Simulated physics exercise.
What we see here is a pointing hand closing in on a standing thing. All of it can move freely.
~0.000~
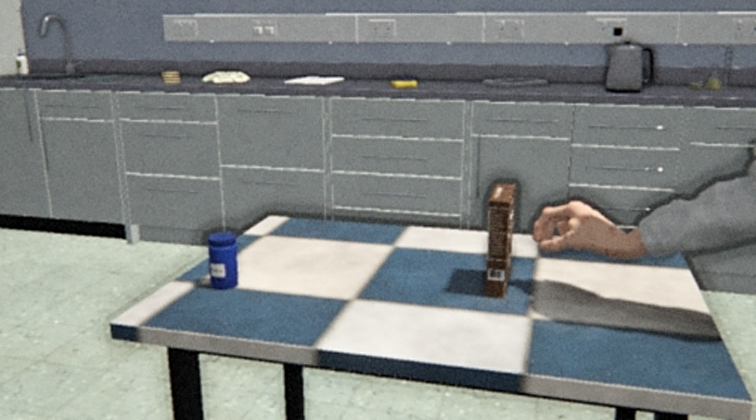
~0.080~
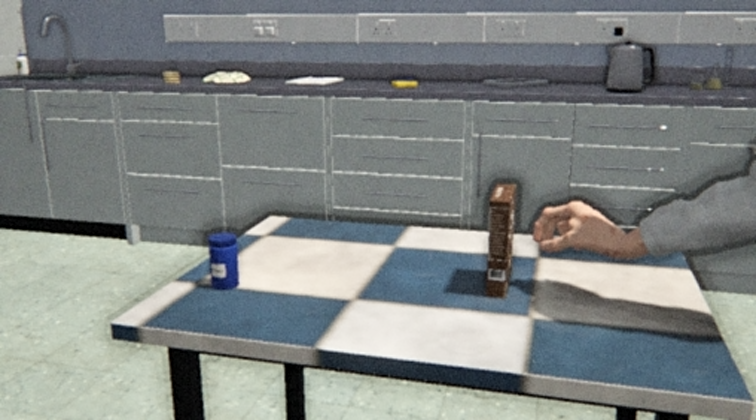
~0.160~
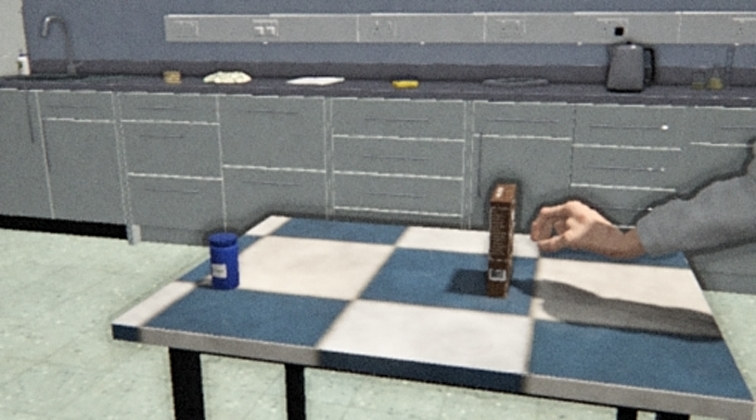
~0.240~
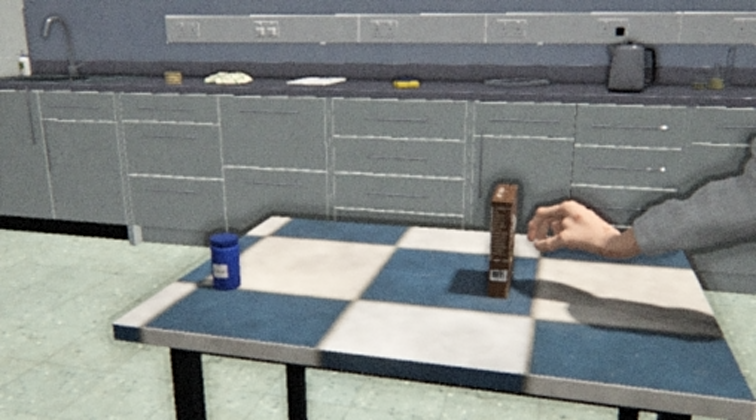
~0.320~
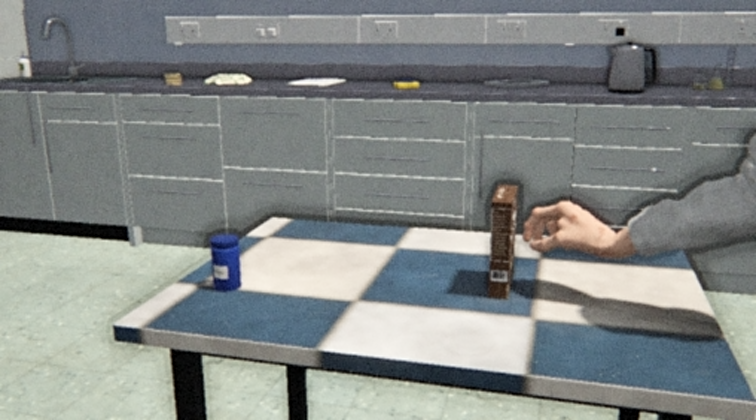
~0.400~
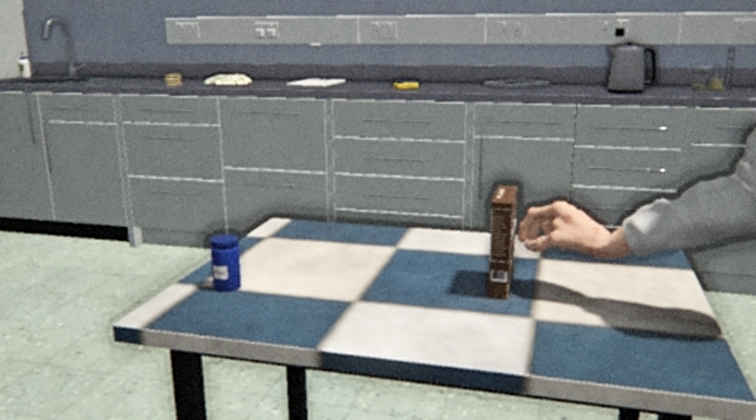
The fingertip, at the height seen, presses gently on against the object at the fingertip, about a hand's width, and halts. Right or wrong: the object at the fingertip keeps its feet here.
Wrong, it falls.
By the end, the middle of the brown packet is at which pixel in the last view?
It winds up at roughly (441, 272).
After 1.00 s, brown packet tipped 49° from how it was near (462, 246).
After 1.10 s, brown packet on its side near (442, 272).
At rest (2.3 s), tipped over on the table, brown packet. Seen from the same camera at the end, brown packet near (441, 272).
